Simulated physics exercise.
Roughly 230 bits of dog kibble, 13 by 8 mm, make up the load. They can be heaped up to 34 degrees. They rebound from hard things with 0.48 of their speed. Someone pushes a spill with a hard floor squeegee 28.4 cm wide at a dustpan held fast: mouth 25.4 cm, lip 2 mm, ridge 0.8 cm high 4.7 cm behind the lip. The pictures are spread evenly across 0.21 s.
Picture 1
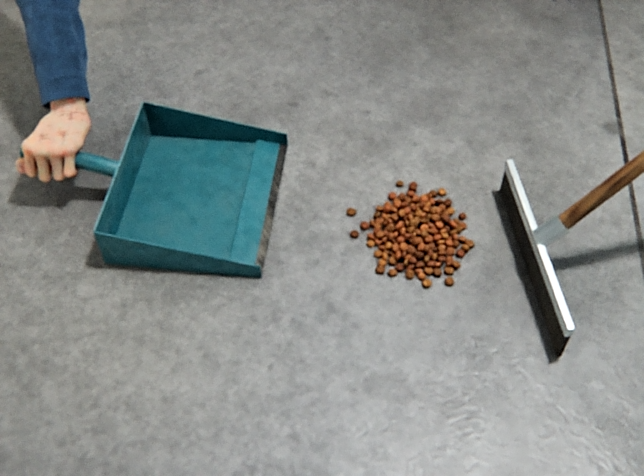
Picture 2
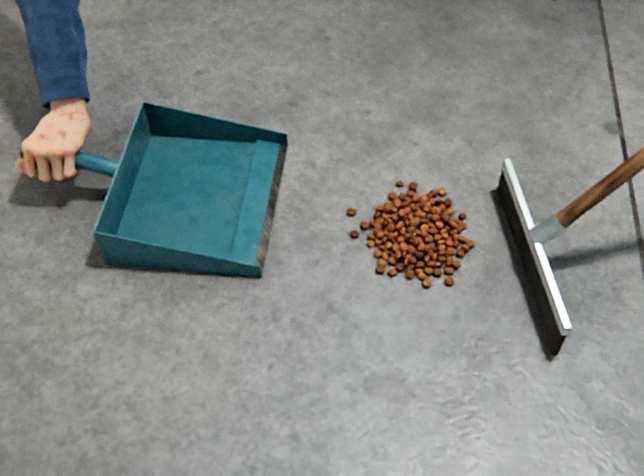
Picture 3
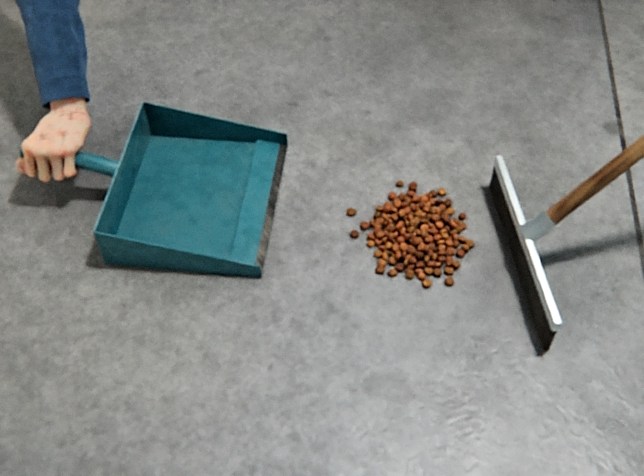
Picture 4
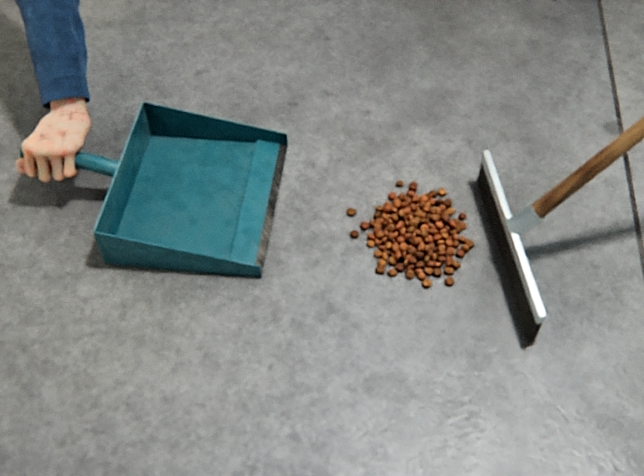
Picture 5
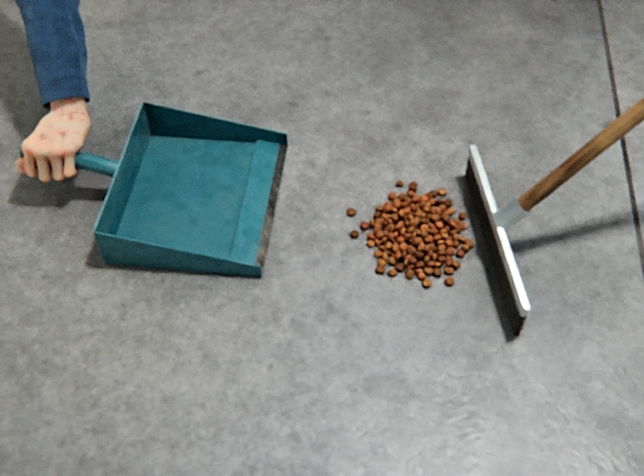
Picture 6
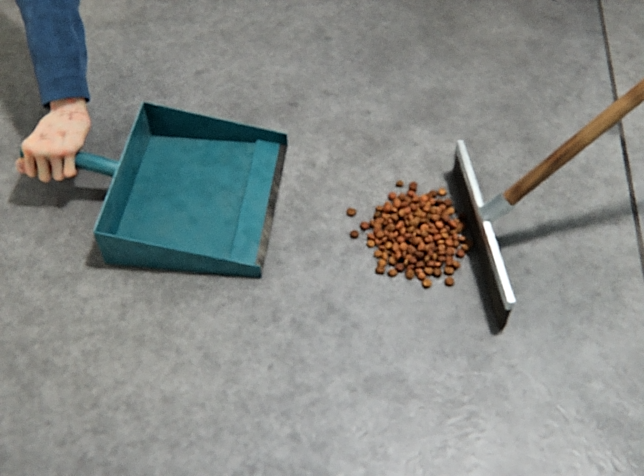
A squeegee with a wooden handle slid left across the gray floor until it was right beside a still pile of brown kibble, while a hand on the left held a teal dustpan in place.
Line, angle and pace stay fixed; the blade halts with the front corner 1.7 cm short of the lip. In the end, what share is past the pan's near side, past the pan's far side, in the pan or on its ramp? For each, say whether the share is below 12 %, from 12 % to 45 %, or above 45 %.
My prediction: Near side: Not much; far side: Not much; pan: Not much.
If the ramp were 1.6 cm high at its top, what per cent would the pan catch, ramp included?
5 %.
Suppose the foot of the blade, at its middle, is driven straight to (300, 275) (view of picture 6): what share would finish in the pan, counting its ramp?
Some 30 per cent.
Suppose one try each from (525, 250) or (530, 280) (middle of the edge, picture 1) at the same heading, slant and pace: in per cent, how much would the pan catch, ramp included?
Roughly 0 % and 5 %.
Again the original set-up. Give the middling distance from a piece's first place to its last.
Near 18 cm.
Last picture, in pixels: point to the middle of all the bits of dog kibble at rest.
After settling, the middle sits near (299, 211).
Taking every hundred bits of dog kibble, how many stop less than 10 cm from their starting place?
Roughly 10 in a hundred.
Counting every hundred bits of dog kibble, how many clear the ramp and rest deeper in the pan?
I'd put it near 0 per cent.
Then, 0.26 s after the last picture, middle of the blade 17 cm from the lip; 0 % over the lip, far side 0 %, near side 0 %.
Then, 0.44 s after the last picture, middle of the blade 9 cm from the lip; 0 % over the lip, far side 0 %, near side 5 %.
Then, 0.74 s after the last picture, middle of the blade 5 cm from the lip; 5 % over the lip, far side 5 %, near side 5 %.
In the end, near side 5 %, far side 5 %, pan 5 %, in front of the lip or behind the blade 90 %.
